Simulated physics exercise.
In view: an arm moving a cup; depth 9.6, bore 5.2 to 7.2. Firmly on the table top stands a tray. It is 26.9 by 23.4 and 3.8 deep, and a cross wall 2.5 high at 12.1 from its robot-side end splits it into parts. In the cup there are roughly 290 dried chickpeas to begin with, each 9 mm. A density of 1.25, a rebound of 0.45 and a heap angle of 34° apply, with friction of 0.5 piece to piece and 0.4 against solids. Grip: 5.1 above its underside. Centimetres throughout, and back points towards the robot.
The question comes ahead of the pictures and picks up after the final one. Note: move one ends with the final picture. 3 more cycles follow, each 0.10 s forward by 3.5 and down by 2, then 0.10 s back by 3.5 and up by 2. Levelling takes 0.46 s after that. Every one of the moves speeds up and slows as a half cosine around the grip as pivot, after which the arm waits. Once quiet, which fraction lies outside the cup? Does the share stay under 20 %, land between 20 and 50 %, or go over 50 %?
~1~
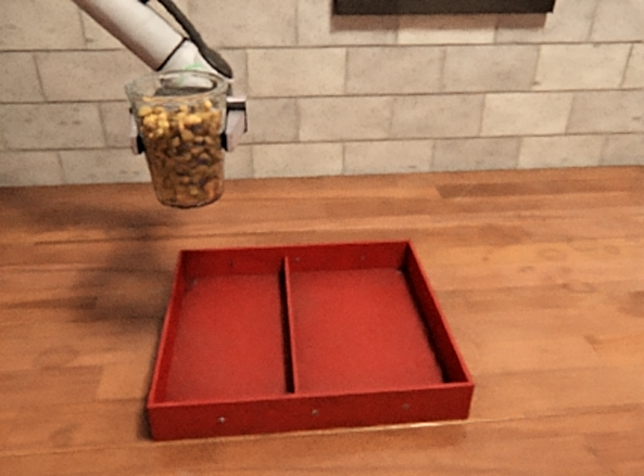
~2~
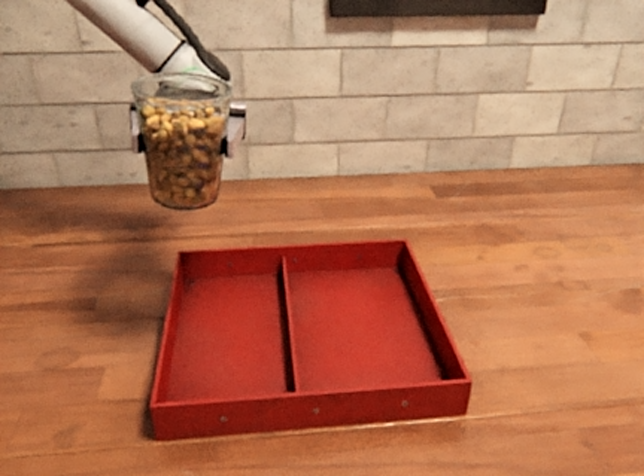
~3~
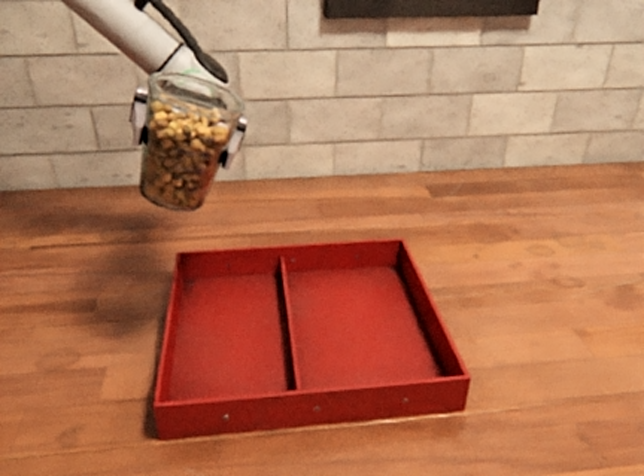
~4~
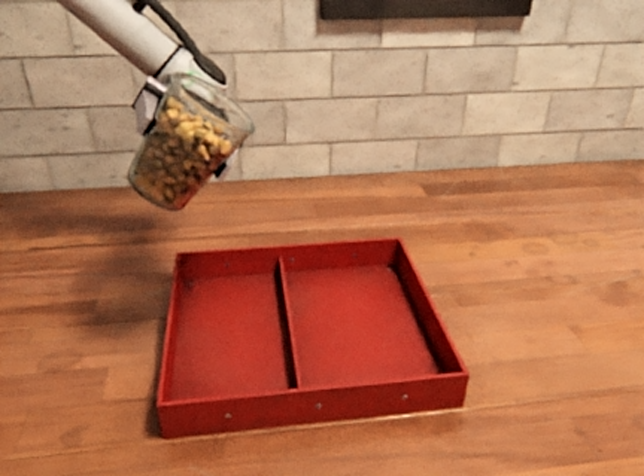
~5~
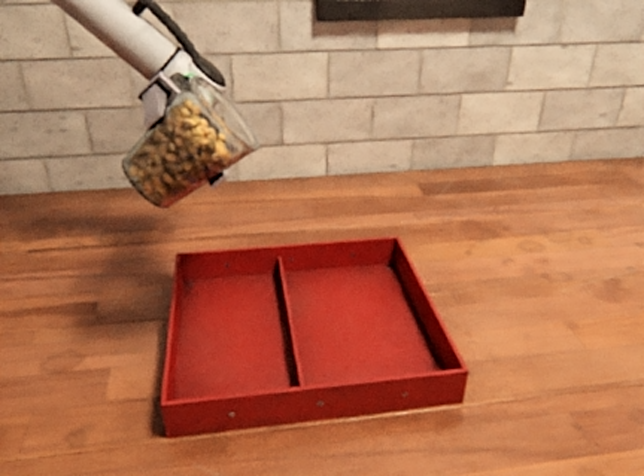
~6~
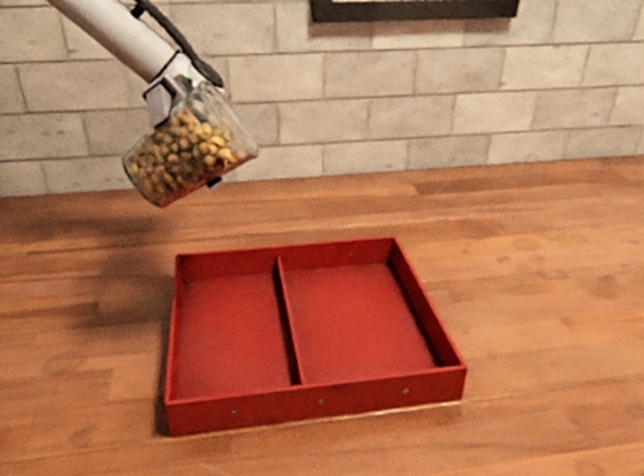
It stays under 20 %.
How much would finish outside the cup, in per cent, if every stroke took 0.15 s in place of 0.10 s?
Roughly 0 percent would.
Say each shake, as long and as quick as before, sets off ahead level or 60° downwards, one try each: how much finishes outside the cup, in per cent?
I'd say close to 35 percent for the first and close to 5 percent for the second.
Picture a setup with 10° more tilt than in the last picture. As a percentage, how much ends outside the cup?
It would be near 25 per cent.
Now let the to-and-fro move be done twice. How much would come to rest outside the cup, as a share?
Roughly 10 in a hundred.
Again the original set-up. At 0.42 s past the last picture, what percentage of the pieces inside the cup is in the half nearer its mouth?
Mouth half: Close to 40 per cent.
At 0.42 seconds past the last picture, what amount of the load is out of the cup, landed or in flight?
By then near 10 % is out.
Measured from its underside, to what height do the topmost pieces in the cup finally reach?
Roughly 8.5 cm.
Then, 0.42 s later, tilted 56° forward, highest piece 25 above the table; 270 in the cup, 9 in the far-side part, 2 in the robot-side part, 11 in flight or on a rim.
Then, 0.85 s later, tilted 25° forward, highest piece 25 above the table; 258 in the cup, 23 in the far-side part, 11 in the robot-side part.
Then, 1.26 s later, level, highest piece 26 above the table; 258 in the cup, 23 in the far-side part, 11 in the robot-side part.
Then, 2.31 s later, level, highest piece 26 above the table; 258 in the cup, 23 in the far-side part, 11 in the robot-side part.
At rest, 258 in the cup, 23 in the far-side part, 11 in the robot-side part. That is 12 % outside the cup.
